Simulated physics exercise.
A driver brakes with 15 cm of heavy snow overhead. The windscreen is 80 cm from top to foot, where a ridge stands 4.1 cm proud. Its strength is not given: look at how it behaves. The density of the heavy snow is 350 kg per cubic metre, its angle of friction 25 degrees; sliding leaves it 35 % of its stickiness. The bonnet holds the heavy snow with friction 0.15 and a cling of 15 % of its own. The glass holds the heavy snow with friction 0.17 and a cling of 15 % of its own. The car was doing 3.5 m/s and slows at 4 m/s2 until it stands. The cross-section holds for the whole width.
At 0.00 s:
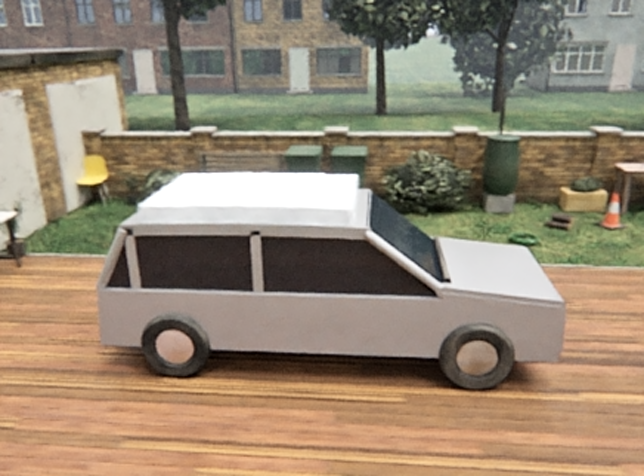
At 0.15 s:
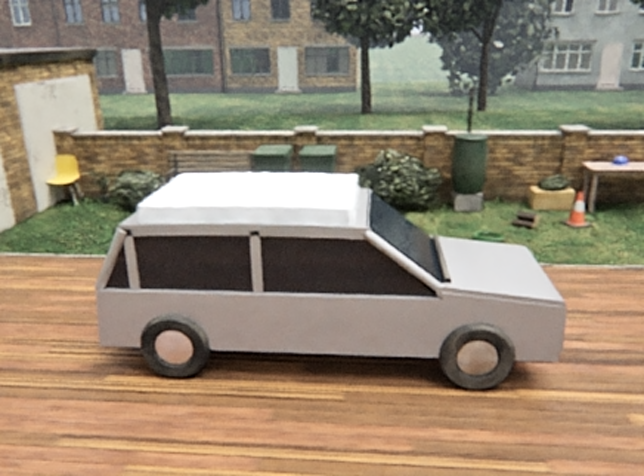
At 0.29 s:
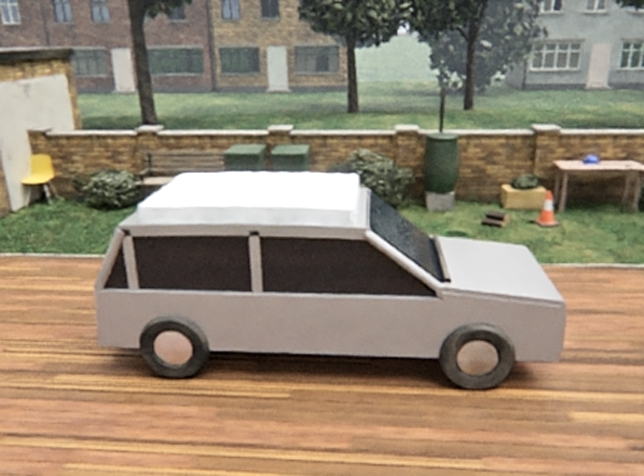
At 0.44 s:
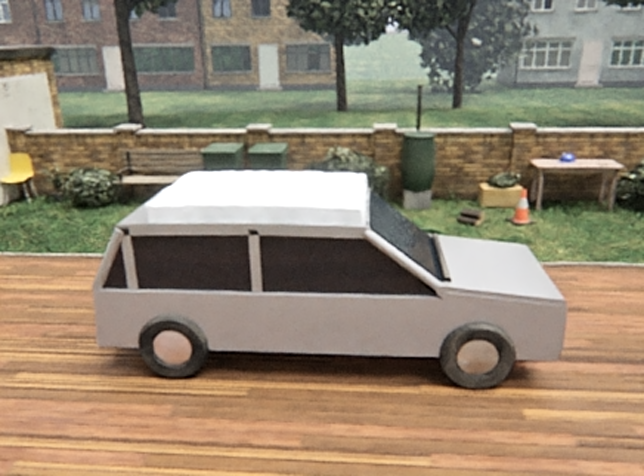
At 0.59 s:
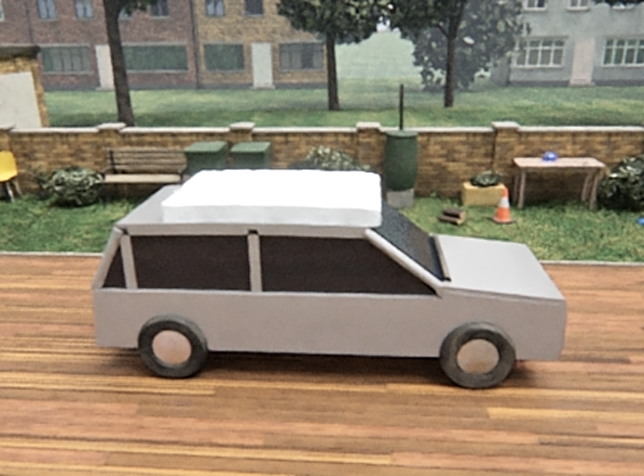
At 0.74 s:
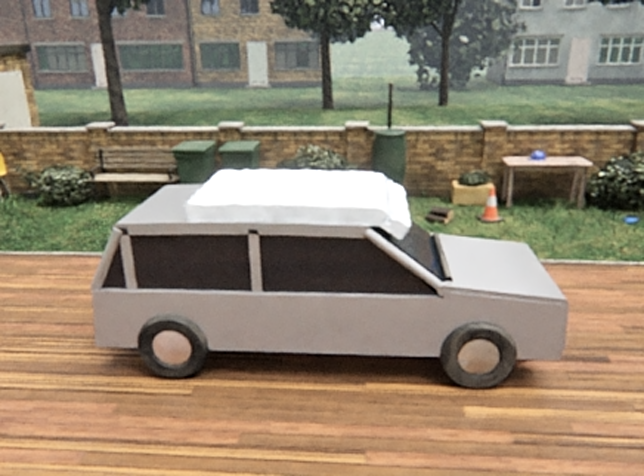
In this clip, a grey car with a thick white layer of snow on its roof stays centred while the garden and houses behind shift left, then the snow slides right and its front edge bends over the windscreen's top.
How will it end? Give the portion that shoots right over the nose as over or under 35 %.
Expect over 35 %.
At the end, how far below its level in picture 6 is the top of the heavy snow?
Some 50 cm.
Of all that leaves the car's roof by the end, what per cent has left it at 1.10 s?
Some 60 per cent.
By 1.10 s, 42 % of the snow is on the roof, 36 % on the glass, 22 % on the bonnet and none has gone off the nose.
By 1.52 s, none of the snow is on the roof, 31 % on the glass, 63 % on the bonnet and 6 % has gone off the nose.
By 1.95 s, none of the snow is on the roof, 3 % on the glass, 59 % on the bonnet and 37 % has gone off the nose.
By 2.38 s, none of the snow is on the roof, 3 % on the glass, 24 % on the bonnet and 72 % has gone off the nose.
By 3.00 s, at the end, none of the snow is on the roof, 3 % on the glass, 7 % on the bonnet and 90 % has gone off the nose.
